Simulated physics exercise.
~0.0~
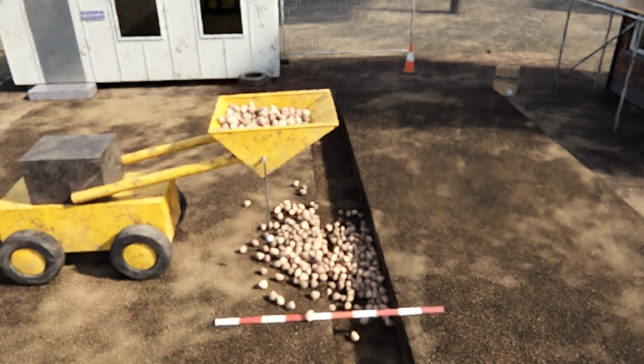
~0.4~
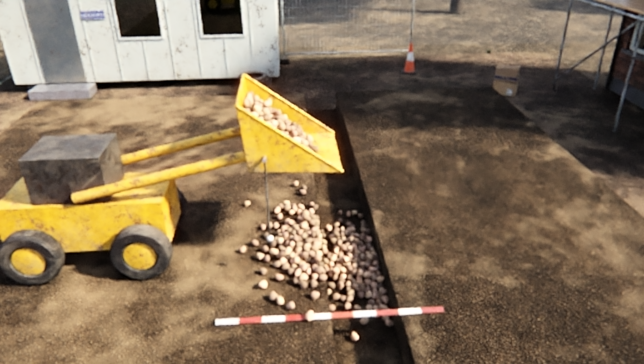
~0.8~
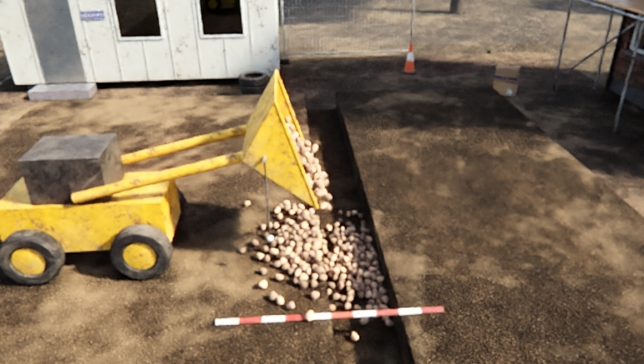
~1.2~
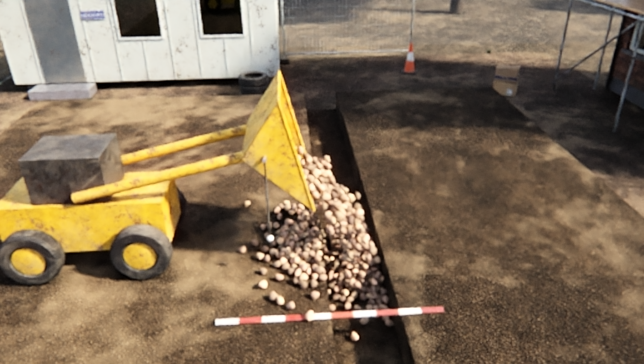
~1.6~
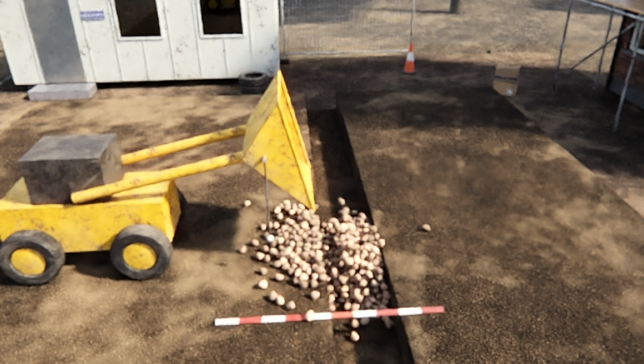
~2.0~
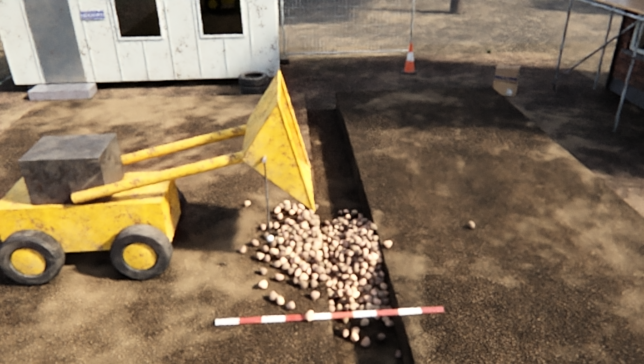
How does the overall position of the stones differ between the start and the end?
At the start the stones are split between the raised bucket and the heap below it. By the end the bucket is empty and the stones as a whole lie lower and further right, heaped at and in the trench, with a stray stone beyond it.
